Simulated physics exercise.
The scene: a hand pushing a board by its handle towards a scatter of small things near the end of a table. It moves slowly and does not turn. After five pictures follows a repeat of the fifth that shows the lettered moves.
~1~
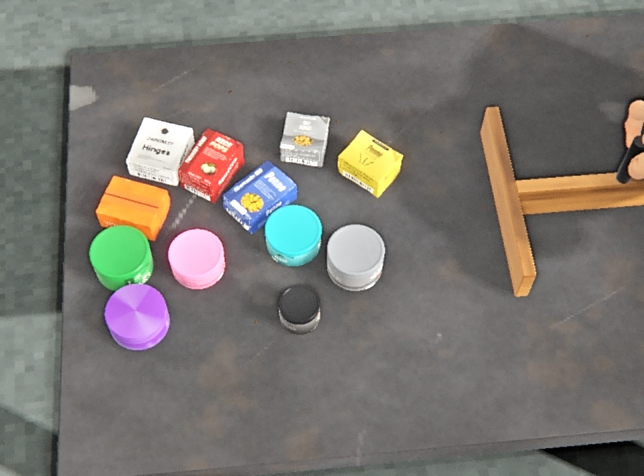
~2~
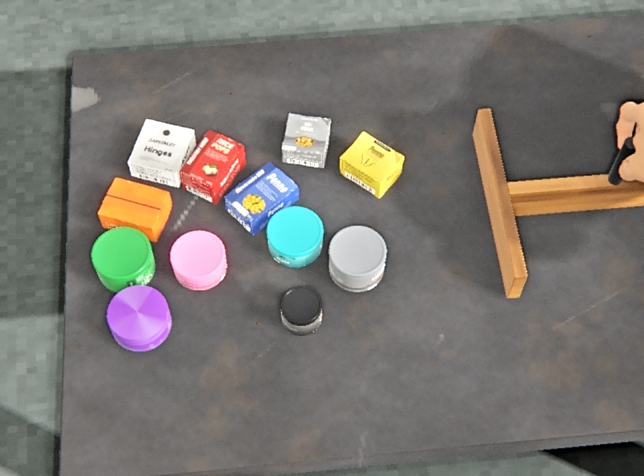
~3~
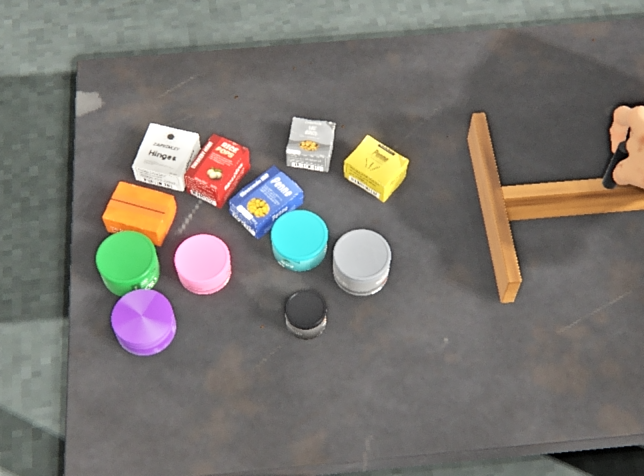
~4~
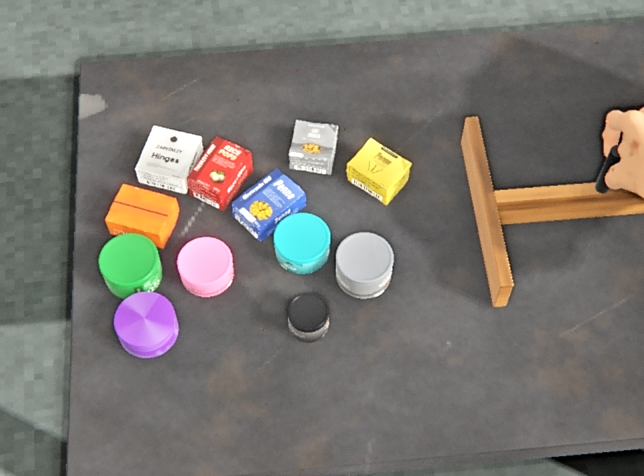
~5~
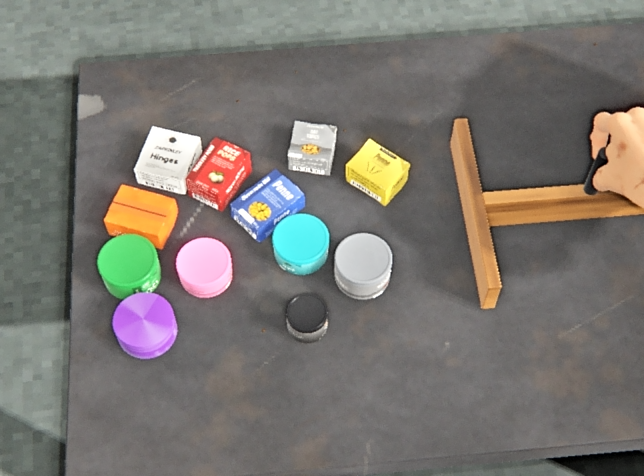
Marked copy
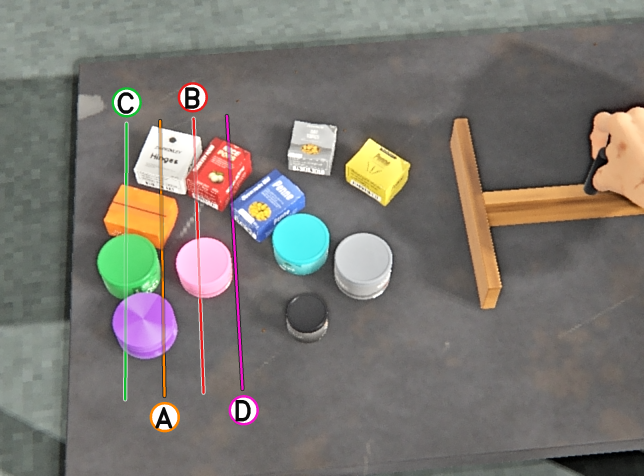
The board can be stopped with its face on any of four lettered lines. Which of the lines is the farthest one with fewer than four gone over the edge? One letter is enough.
The farthest such stop is A.
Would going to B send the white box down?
By then, no.
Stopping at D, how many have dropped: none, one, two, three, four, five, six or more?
The count is none.
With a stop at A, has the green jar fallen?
Yes.
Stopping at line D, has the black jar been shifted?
By then, yes.
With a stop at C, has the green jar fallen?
Yes.
On the marked copy, A at (162, 248); B at (198, 245); C at (126, 251); D at (234, 242).
With A. Early on, board (363, 208); grey packet (296, 143); grey tub (334, 271).
Further on, board (248, 217); green jar (116, 266); orange box (124, 214).
At the end, board (162, 224); orange box over the edge; green jar over the edge; two fallen.
As for the rest, B is within the limit but short; C drops five; D is within the limit but short.
